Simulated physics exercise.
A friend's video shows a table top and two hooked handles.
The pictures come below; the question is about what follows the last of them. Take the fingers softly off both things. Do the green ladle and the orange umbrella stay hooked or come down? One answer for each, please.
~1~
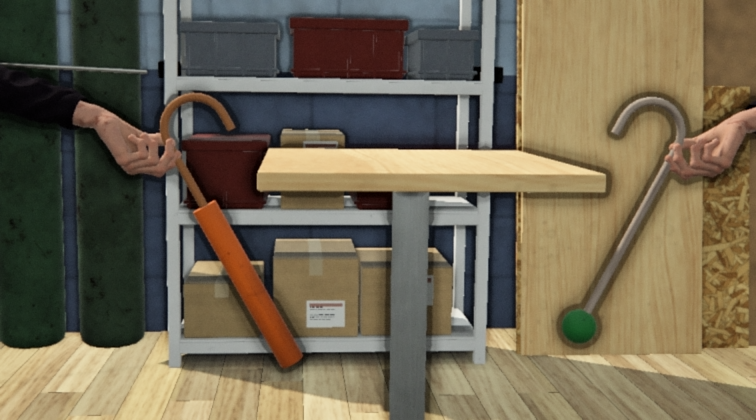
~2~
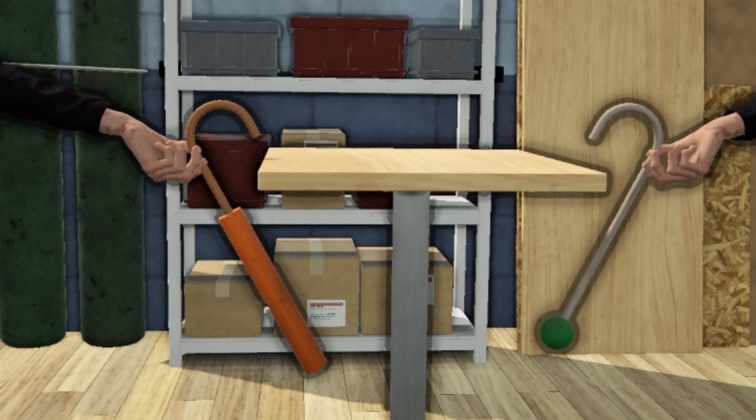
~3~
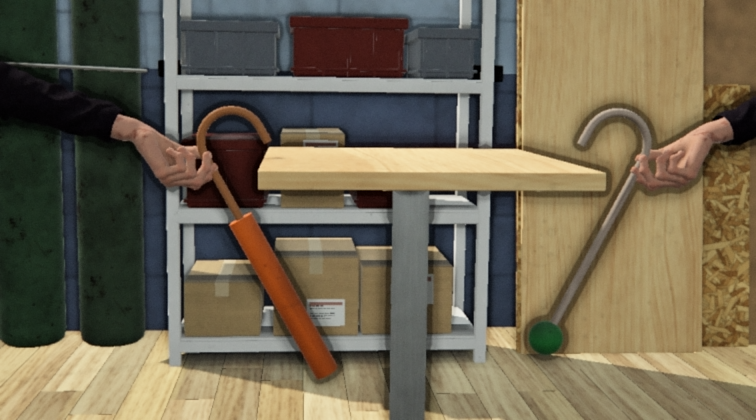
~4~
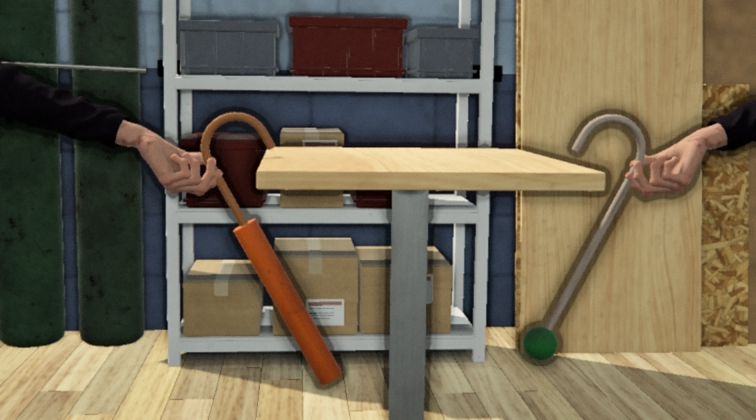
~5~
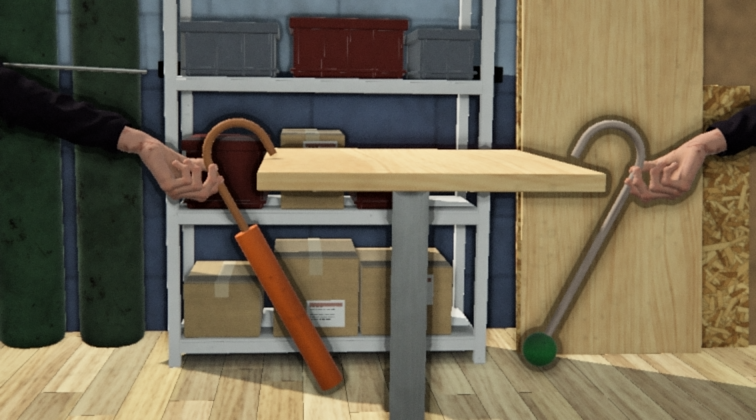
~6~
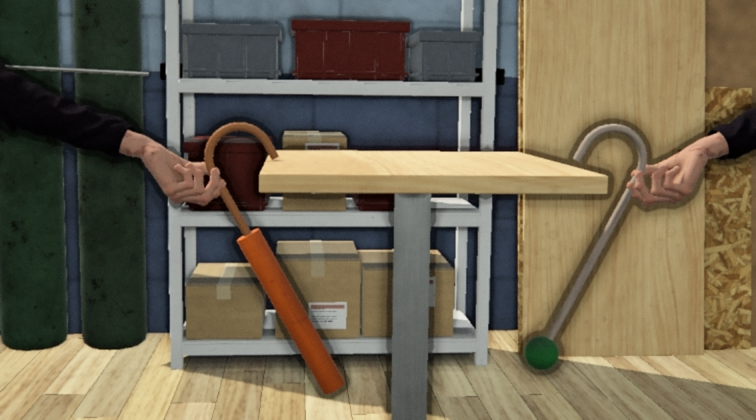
In the end, the green ladle comes down, the orange umbrella stays hooked.
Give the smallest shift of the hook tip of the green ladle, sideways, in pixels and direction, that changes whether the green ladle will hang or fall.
A shift of 20 pixels, going left.
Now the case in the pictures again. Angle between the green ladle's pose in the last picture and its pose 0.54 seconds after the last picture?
Angle turned since the last view: Close to 45 degrees.
Then, 0.28 s on from there, green ladle on its way down near (567, 384); orange umbrella at rest near (289, 257).
Then, 0.44 s on from there, green ladle on its way down; orange umbrella at rest near (288, 257).
In the end, the green ladle drops past the edge; the orange umbrella remains in place, near (290, 257).
